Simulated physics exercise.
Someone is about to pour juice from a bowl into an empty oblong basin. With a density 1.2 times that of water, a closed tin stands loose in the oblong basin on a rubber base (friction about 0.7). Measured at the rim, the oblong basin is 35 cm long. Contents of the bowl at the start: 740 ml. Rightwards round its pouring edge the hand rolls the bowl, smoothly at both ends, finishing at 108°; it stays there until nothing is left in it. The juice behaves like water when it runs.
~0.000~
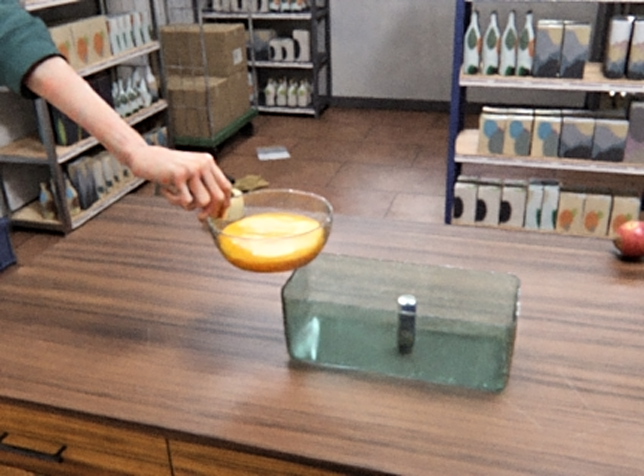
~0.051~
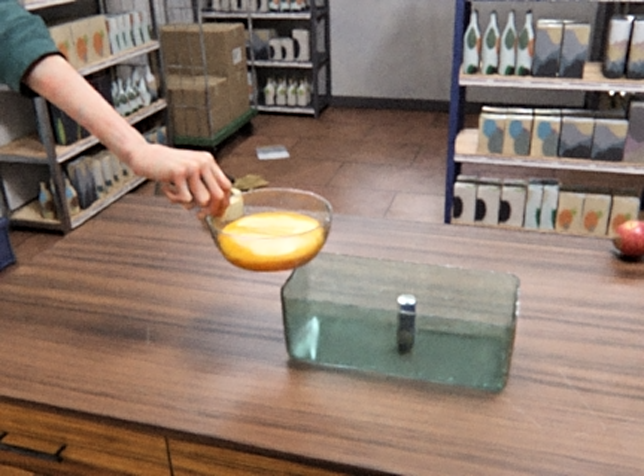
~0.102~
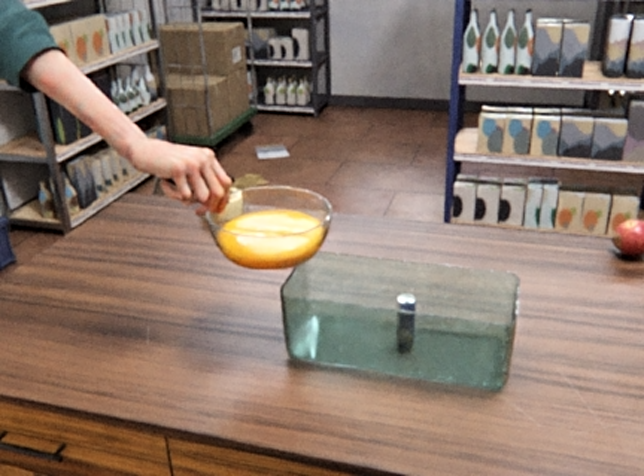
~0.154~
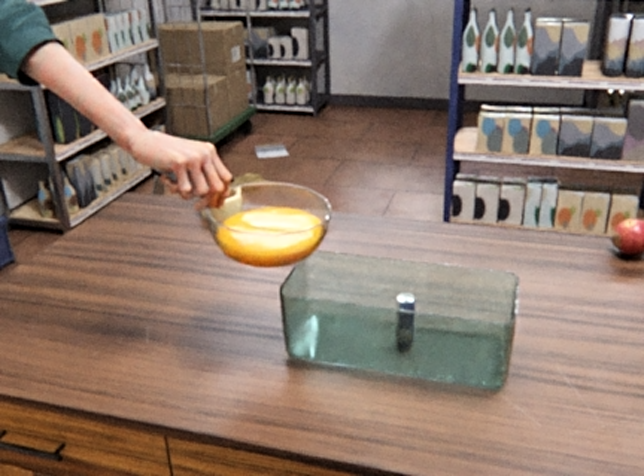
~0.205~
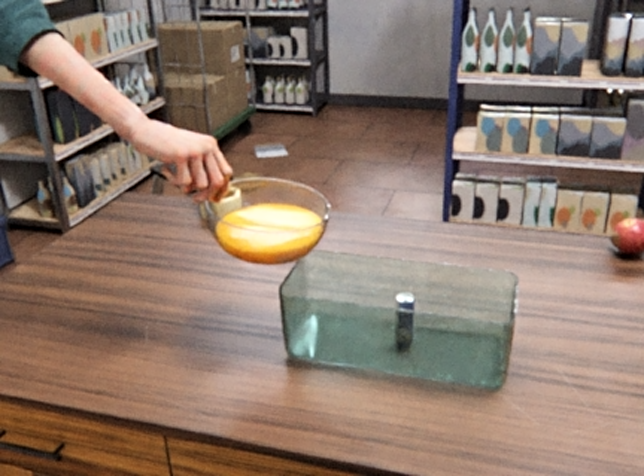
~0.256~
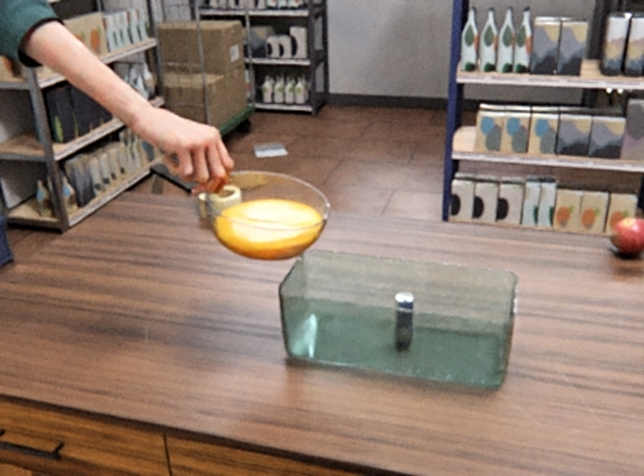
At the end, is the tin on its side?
It's going to overturn.
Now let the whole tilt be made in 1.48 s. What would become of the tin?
With that tilt, the tin tips.
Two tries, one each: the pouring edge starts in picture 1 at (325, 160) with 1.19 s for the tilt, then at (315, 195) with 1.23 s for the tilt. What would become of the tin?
The tin stays vertical the first time and overturns the second time.
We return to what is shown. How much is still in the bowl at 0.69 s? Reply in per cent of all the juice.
Some 62 per cent.
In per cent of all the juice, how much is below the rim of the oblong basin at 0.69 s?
Around 5 percent.
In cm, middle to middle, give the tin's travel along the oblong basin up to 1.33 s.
I'd put it at around 8 centimetres.
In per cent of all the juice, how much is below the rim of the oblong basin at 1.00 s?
Near 82 in a hundred.
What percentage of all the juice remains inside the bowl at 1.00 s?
About 3 per cent.
Then, 0.69 s in, the tilt is 67° and 62 per cent is still to pour; the tin stands where it began.
Then, 1.00 s in, the tilt is 101° and 3 per cent is still to pour; the tin leans 43°.
Then, 1.33 s in, the tilt is 108° and 0 per cent is still to pour; the tin lies on its side.
Then, 1.69 s in, the tilt is 108° and 0 per cent is still to pour; the tin lies on its side.
Finally, the tin lies on its side.
